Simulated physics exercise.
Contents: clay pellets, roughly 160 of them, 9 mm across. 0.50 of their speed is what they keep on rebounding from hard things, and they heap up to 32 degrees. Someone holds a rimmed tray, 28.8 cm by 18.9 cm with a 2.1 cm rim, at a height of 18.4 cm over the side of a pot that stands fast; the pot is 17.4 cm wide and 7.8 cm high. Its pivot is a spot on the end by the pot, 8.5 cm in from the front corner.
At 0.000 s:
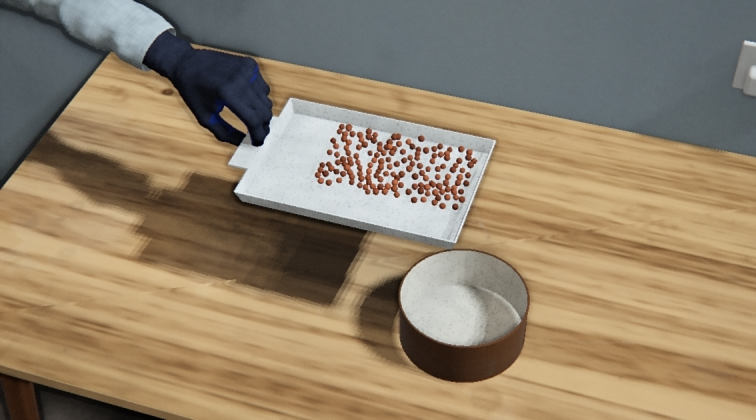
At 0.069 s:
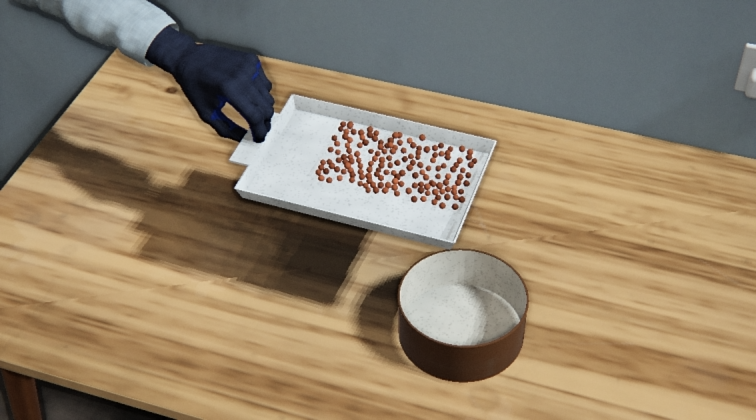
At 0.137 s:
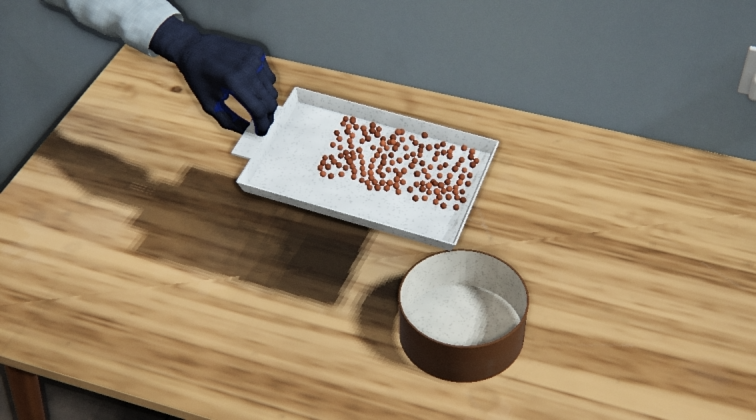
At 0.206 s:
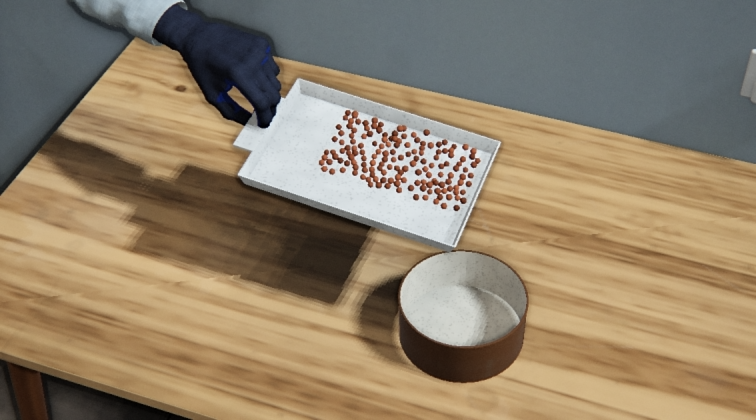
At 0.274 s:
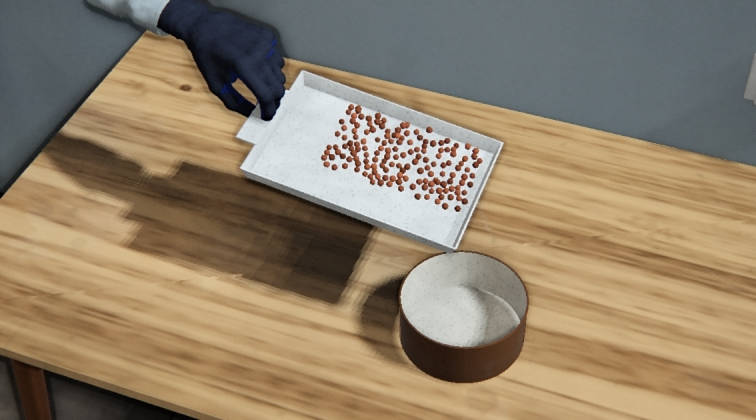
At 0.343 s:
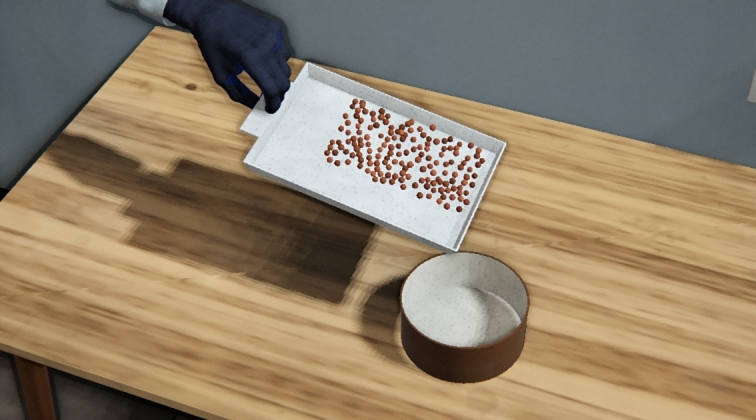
A white rimmed tray of small reddish-brown pellets, held at its left end by a dark-gloved hand above a wooden table, tilts gradually as the hand raises that end, while the pellets barely shift and the round brown pot stays still.
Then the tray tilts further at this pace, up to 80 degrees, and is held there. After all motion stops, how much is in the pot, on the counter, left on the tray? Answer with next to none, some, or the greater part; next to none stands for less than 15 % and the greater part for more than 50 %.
Pot: Next to none; counter: Next to none; tray: The greater part.
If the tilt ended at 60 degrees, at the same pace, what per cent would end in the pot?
I'd put it at close to 0 per cent.
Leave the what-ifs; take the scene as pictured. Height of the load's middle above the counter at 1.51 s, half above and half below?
Median height: Approx. 22 cm.
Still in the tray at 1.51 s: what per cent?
It works out to near 100 per cent of the load.
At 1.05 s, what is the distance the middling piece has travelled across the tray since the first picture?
Some 9 cm.
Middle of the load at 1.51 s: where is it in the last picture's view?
Roughly pixel (457, 196).
Then, at 1.05 s, tilt 44 degrees; the tray holds 100 %, the pot 0 %.
After 1.51 s, tilt 65 degrees; the tray holds 100 %, the pot 0 %.
After 2.05 s, tilt 80 degrees; the tray holds 100 %, the pot 0 %.
In the end, at 2.4 s, pot 0 %, counter 0 %, tray 100 %.
